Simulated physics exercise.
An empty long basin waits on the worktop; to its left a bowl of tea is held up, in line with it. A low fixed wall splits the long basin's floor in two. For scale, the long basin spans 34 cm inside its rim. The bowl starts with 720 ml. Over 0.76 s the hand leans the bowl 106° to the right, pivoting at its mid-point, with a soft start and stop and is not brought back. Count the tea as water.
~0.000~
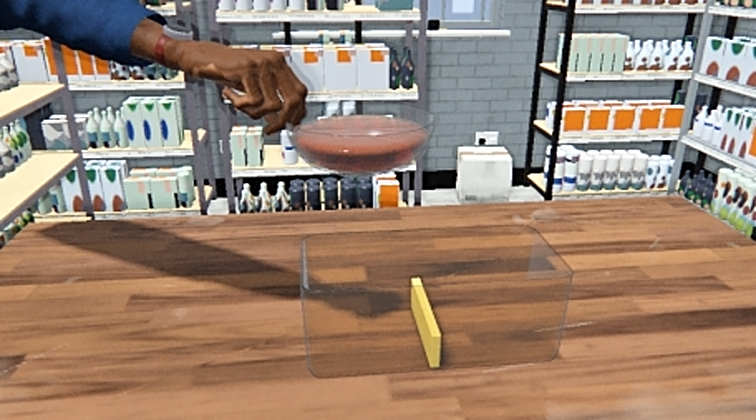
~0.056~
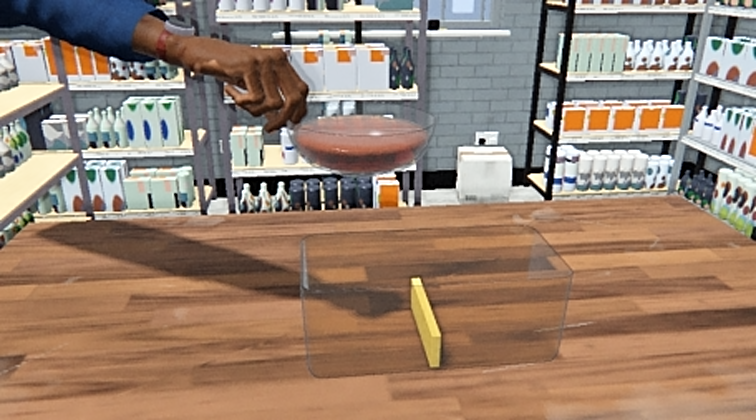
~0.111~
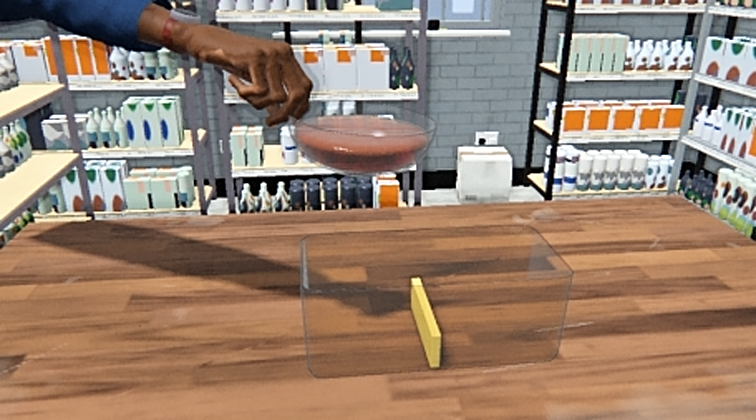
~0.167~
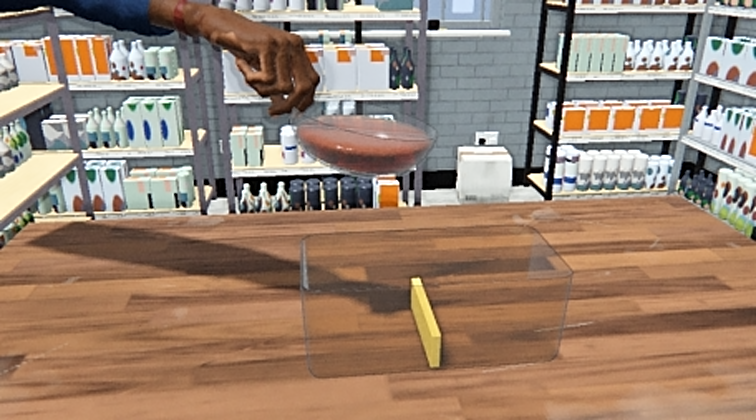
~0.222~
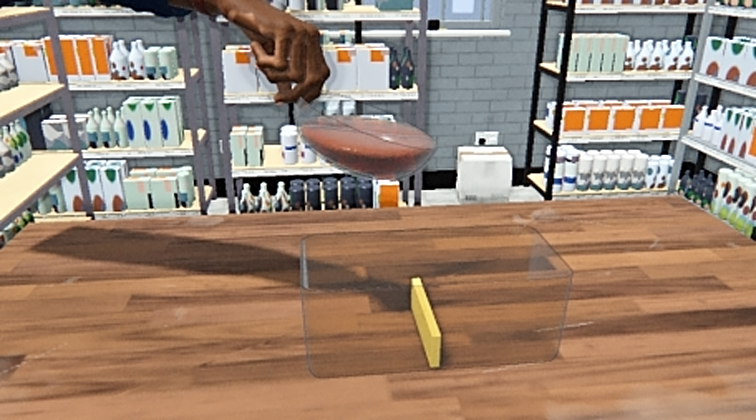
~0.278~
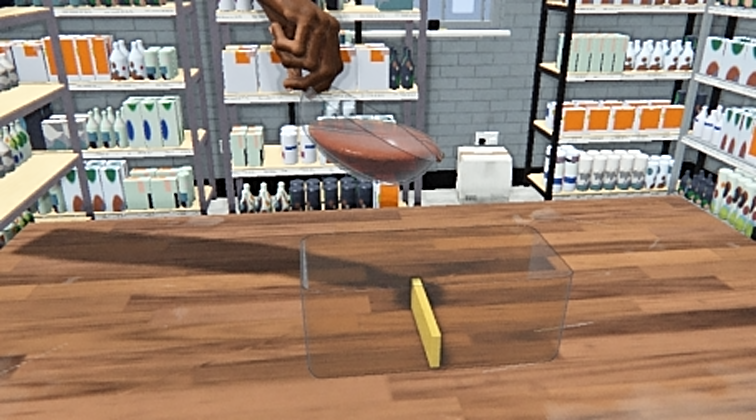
We see a hand holding a clear bowl of reddish-brown liquid above a wooden worktop, beside a transparent basin with a yellow upright piece; the hand gradually tilts the bowl to the right, and the liquid shifts toward its lower edge.
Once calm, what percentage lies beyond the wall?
About 80 per cent.
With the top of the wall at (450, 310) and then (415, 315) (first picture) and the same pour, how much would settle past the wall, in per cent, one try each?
First 60, then 80 per cent.
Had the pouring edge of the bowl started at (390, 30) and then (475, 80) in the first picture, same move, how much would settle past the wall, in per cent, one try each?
First 70, then 85 per cent.
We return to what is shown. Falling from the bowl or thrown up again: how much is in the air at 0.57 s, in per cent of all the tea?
Near 34 in a hundred.
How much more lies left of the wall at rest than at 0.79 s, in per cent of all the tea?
Near 4 in a hundred.
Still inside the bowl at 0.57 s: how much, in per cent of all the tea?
Near 6 in a hundred.
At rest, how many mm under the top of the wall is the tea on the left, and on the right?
Left about 44 mm, right about 26 mm.
By 0.57 s the tilt is 91° and 6 per cent is still to pour, 0 is left of the wall and 60 right of it.
By 0.79 s the tilt is 106° and 0 per cent is still to pour, 15 is left of the wall and 81 right of it.
By 1.01 s the tilt is 106° and 0 per cent is still to pour, 19 is left of the wall and 80 right of it.
By 1.26 s the tilt is 106° and 0 per cent is still to pour, 19 is left of the wall and 80 right of it.
At rest 19 per cent lies left of the wall, 80 right of it and 1 outside.
